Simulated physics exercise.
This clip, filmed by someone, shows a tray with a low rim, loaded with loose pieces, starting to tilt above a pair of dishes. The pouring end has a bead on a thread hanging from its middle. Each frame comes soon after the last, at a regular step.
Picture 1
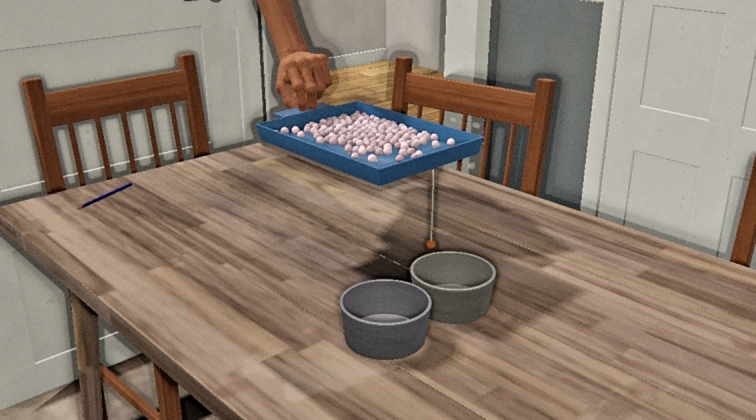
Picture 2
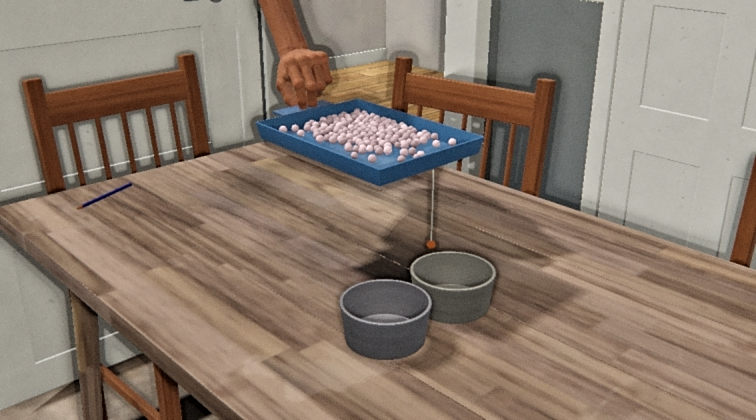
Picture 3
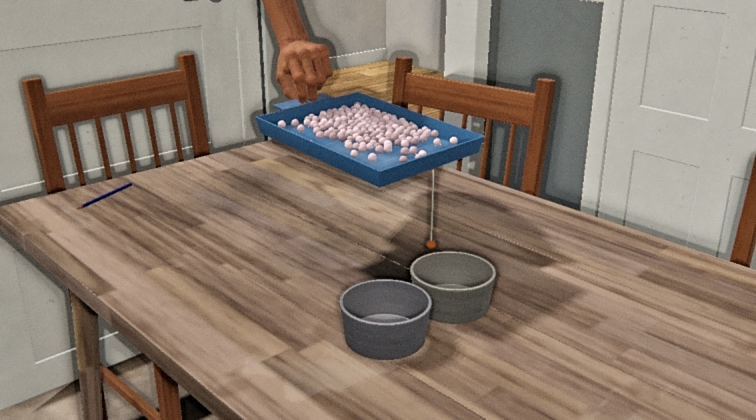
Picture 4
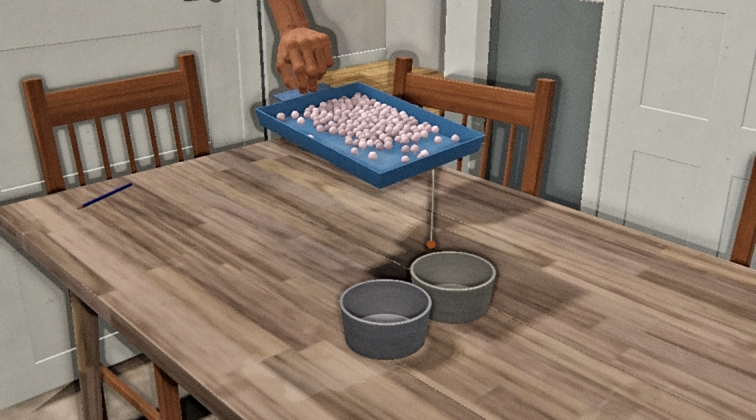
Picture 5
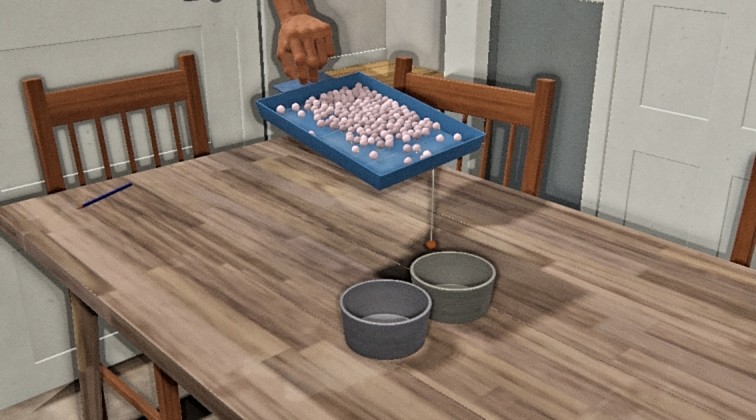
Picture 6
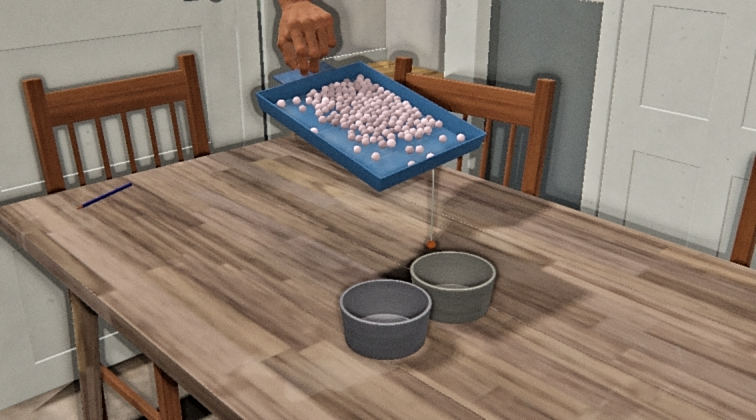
At a wooden dining table, a hand held a blue tray of small pinkish balls above two gray bowls and slowly tilted it toward them, and a few of the balls shifted forward.
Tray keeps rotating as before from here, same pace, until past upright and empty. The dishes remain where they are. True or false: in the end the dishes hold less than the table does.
False.
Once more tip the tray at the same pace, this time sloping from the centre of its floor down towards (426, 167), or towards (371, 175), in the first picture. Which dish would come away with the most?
I'd say the one to the right first, then the one to the left.
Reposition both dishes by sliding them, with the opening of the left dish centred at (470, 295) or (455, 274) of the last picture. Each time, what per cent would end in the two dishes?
In the first position around 0 percent, in the second around 20 percent.
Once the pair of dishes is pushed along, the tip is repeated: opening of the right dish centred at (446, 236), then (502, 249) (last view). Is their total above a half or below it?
Try 1: A lesser share; try 2: A lesser share.
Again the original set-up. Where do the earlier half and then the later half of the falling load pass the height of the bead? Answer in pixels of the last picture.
Around (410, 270) first; around (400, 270) second.
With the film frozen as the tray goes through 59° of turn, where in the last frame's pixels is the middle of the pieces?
Centre estimate: (403, 160).
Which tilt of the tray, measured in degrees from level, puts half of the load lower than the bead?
It has tipped about 90 degrees.
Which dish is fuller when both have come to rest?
Noted: Left of the pair.
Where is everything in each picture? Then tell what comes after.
In the first picture, corners of the pouring end (380, 167) and (479, 137), level; middle of the load (368, 133), sugar pearls; left dish (417, 333); right dish (483, 299); bead on its thread (431, 244).
In the second picture, corners of the pouring end (380, 168) and (479, 137), level; middle of the load (368, 132).
In the third picture, corners of the pouring end (380, 169) and (479, 136), tipped barely, lowest at the left corner; middle of the load (368, 127).
In the fourth picture, corners of the pouring end (380, 171) and (480, 135), tipped a little, lowest at the left corner; middle of the load (369, 121), about a tenth on the move.
In the fifth picture, corners of the pouring end (381, 173) and (481, 134), tipped a little, lowest at the left corner; middle of the load (370, 116), about a tenth on the move.
In the sixth picture, corners of the pouring end (381, 175) and (481, 133), tipped a little, lowest at the left corner; middle of the load (372, 111), almost all on the move; left dish (417, 333); right dish (483, 299).
Just after the last frame, tray tipped steeply; almost all on the tray; about a tenth in the left dish; just a few in the right dish; just a few in the air.
A moment on, tray tipped right over; about a tenth on the tray; roughly half in the left dish; roughly a quarter in the right dish; about a tenth outside both; about a tenth in the air.
Further on, tray tipped past a quarter turn; roughly two thirds in the left dish; roughly a quarter in the right dish; about a tenth outside both.
When it is over, tray tipped past a quarter turn; roughly two thirds in the left dish; roughly a quarter in the right dish; about a tenth outside both.
